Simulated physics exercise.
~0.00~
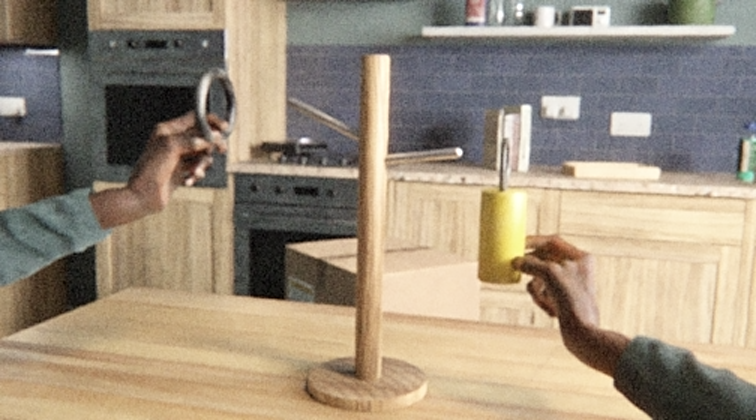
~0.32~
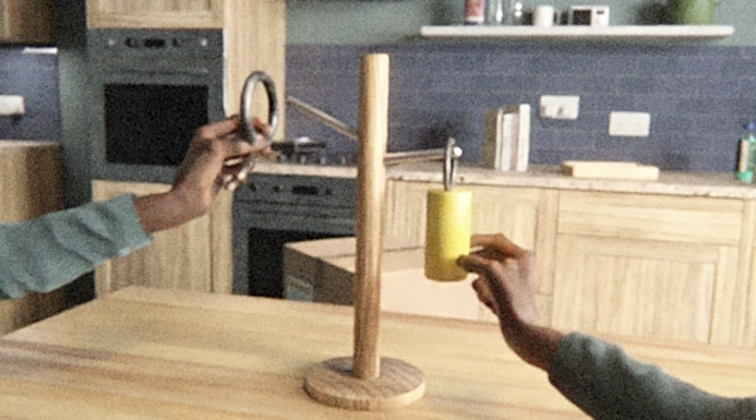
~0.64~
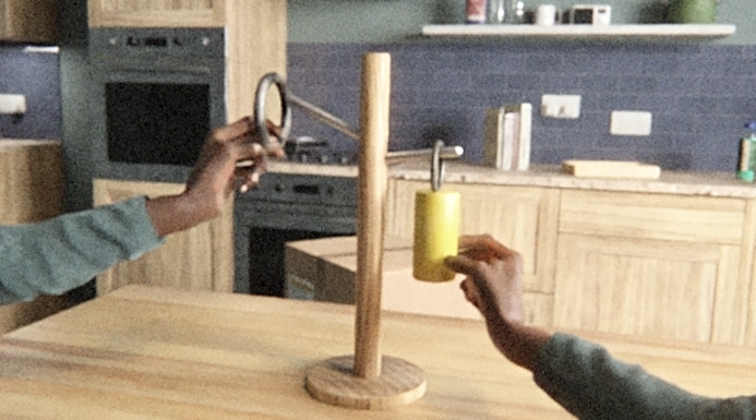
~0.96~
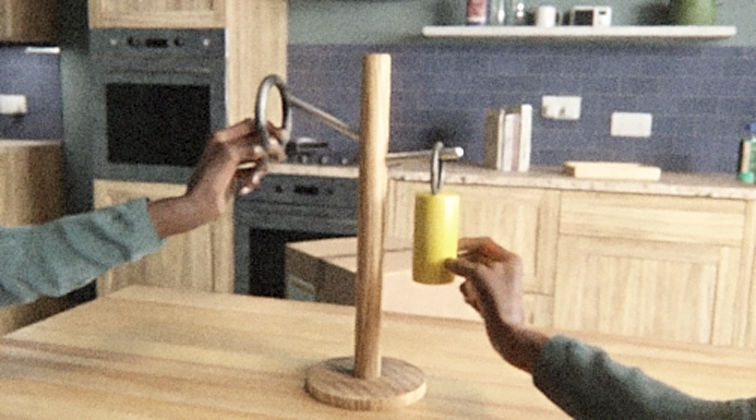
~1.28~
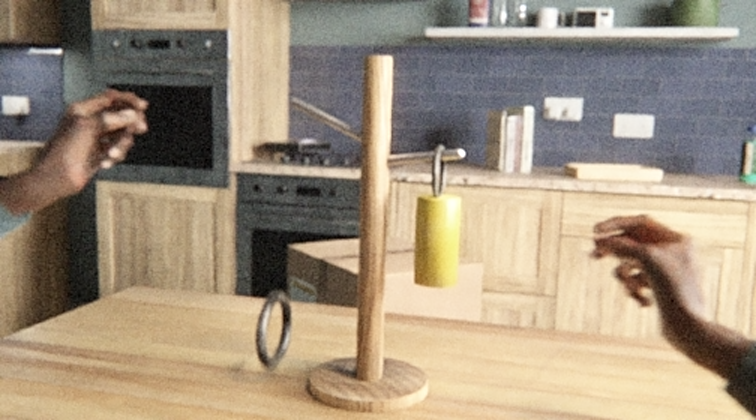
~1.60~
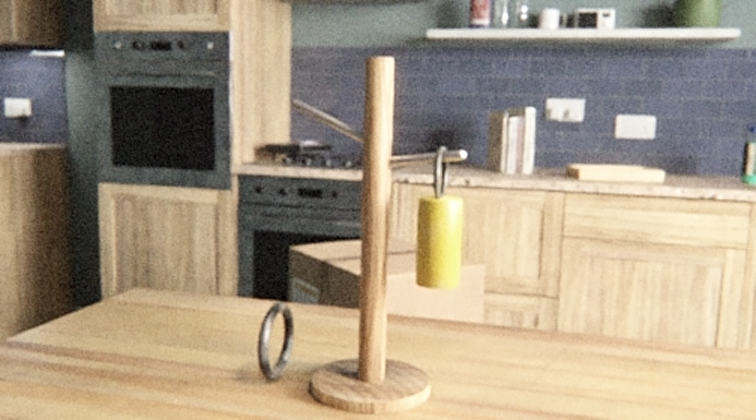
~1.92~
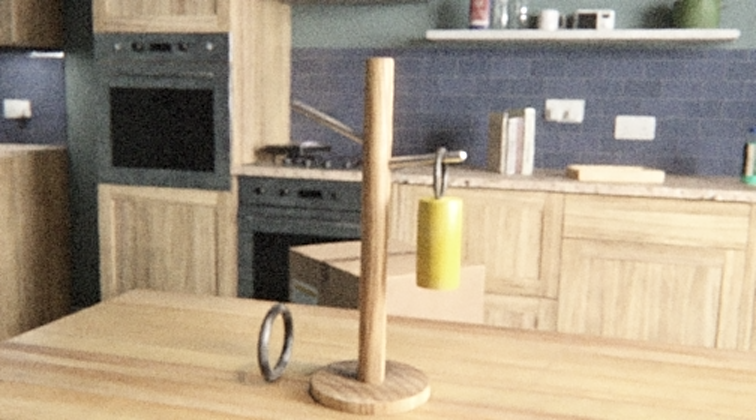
In a kitchen, two hands release a hooked yellow cylinder, which hangs, and a dark ring, which drops onto the table.
